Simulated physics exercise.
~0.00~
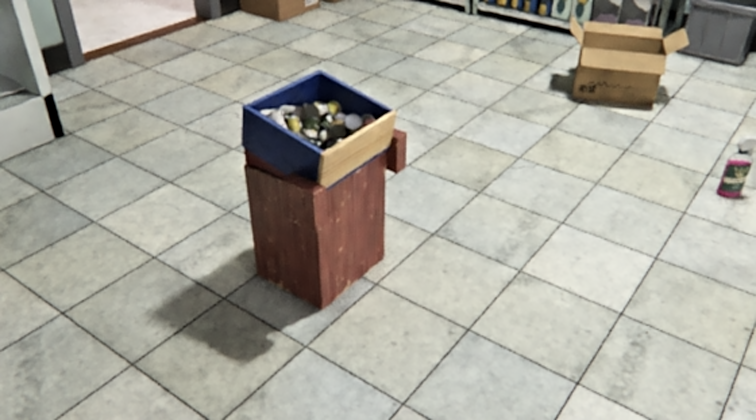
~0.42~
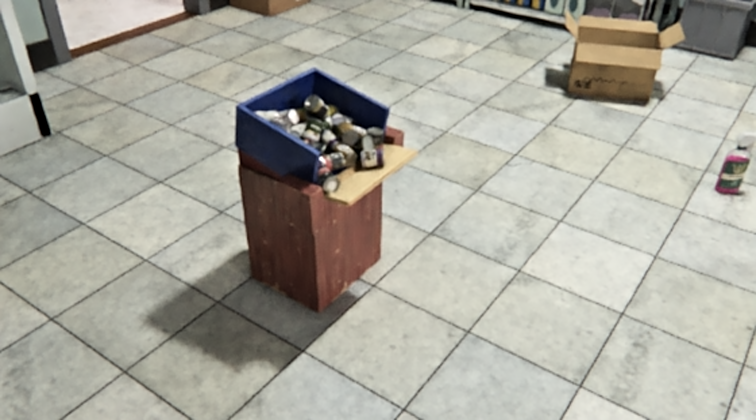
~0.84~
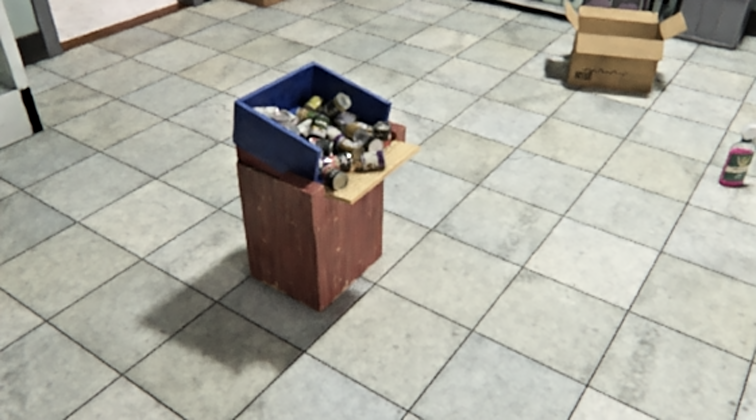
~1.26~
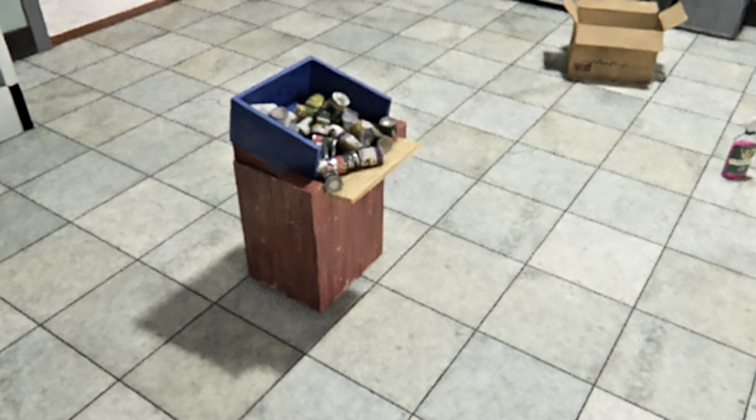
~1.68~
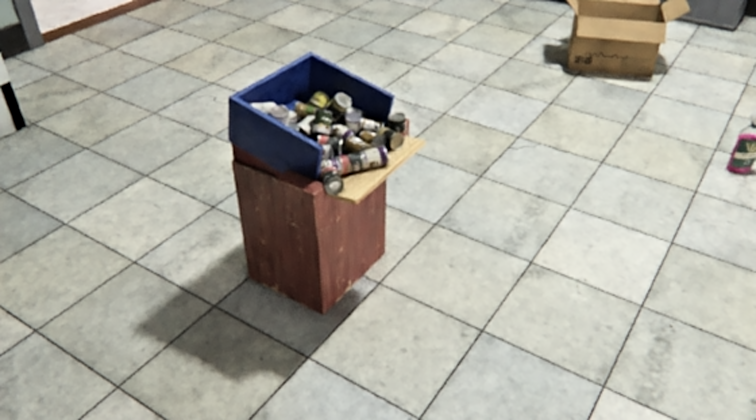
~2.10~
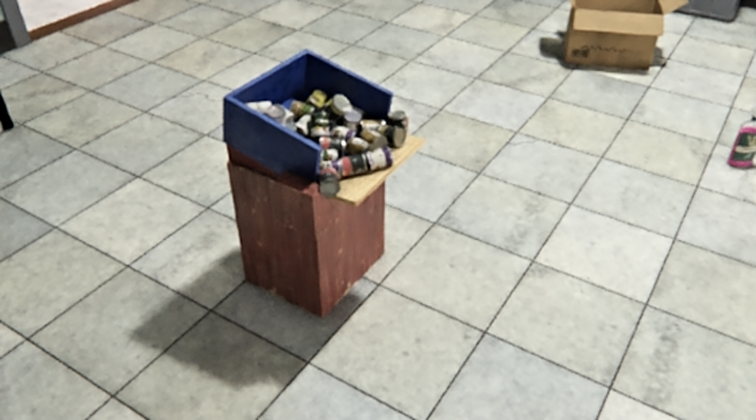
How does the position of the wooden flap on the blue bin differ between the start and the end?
At the start the flap is leaning upright as the front wall of the bin, and by the end it is lying on its side, folded down and sticking outward with tins resting on it.
